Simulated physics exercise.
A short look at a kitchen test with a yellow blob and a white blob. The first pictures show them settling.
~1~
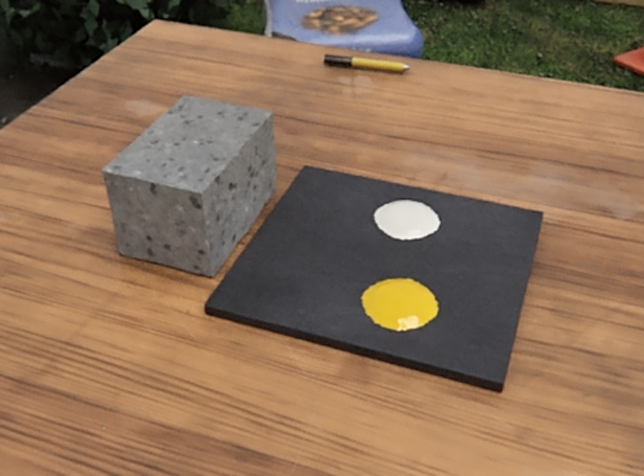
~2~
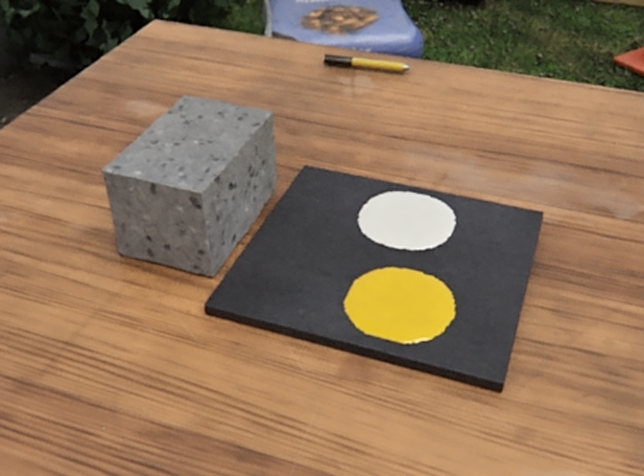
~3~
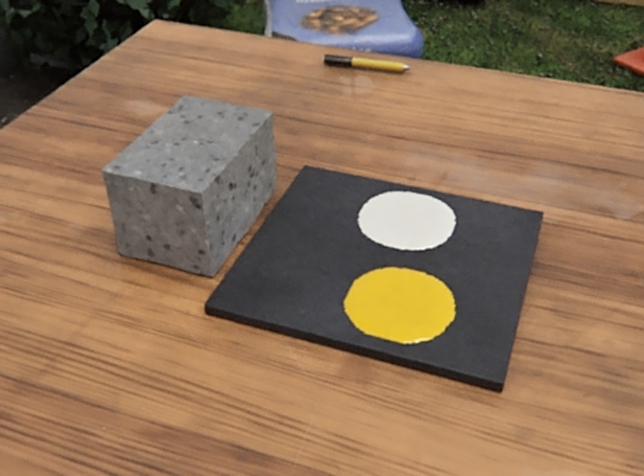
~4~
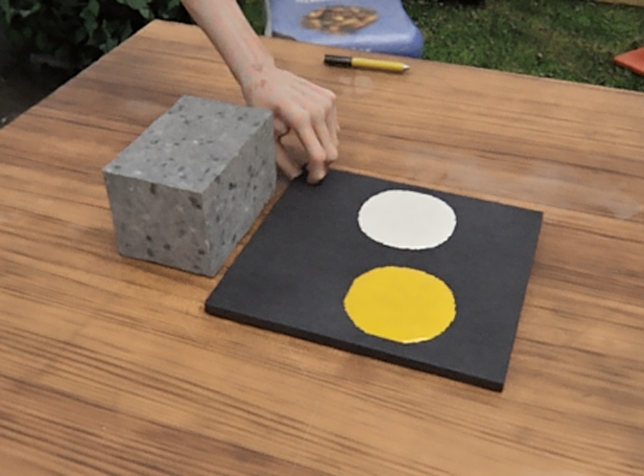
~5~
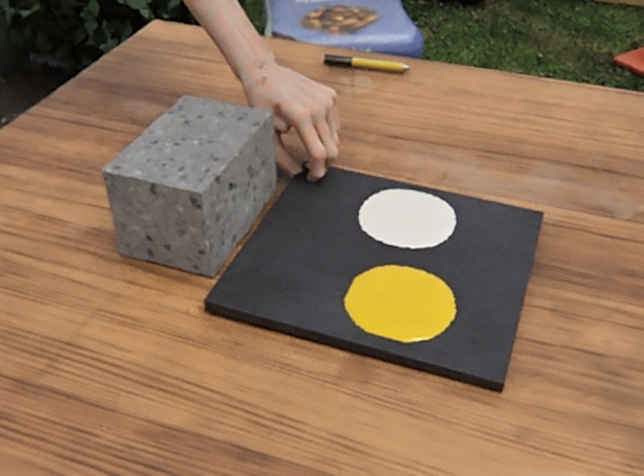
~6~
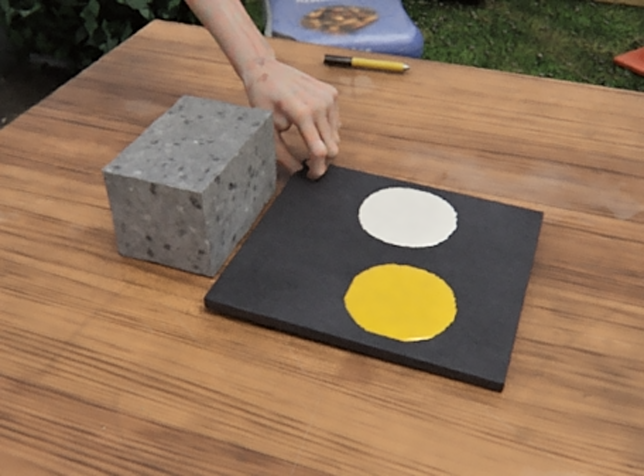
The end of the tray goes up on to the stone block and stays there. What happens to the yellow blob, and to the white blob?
The yellow blob drips off the end and the white blob drips off the end.
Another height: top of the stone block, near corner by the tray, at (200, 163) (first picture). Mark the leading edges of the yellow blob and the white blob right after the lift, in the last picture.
At (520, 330), and at (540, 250).
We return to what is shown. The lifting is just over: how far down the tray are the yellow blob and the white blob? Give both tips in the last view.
In turn (523, 332) and (526, 237).
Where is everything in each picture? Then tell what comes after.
The tray lies flat; yellow blob (401, 300) a low mound; white blob (407, 217) spread thin; stone block (158, 226), in the first picture.
They settle; yellow blob (400, 302) spread thin; white blob (406, 219) spread thin, in the second picture.
At rest; yellow blob (400, 302) spread thin; white blob (406, 219) spread thin, in the third picture.
A hand takes the end; yellow blob (401, 301) spread thin; white blob (407, 217) spread thin, in the fourth picture.
The end is rising; yellow blob (401, 300) spread thin; white blob (407, 217) spread thin, in the fifth picture.
The tray slopes by about 2°; yellow blob (401, 299) spread thin; white blob (407, 215) spread thin; stone block (158, 226), in the sixth picture.
Soon after, slope about 25°; the yellow blob has crept down a long way; the white blob has crept down a long way.
Later, the yellow blob is dripping off the low end; the white blob is dripping off the low end.
In the end, slope about 25°; the yellow blob is dripping off the low end; the white blob is dripping off the low end.
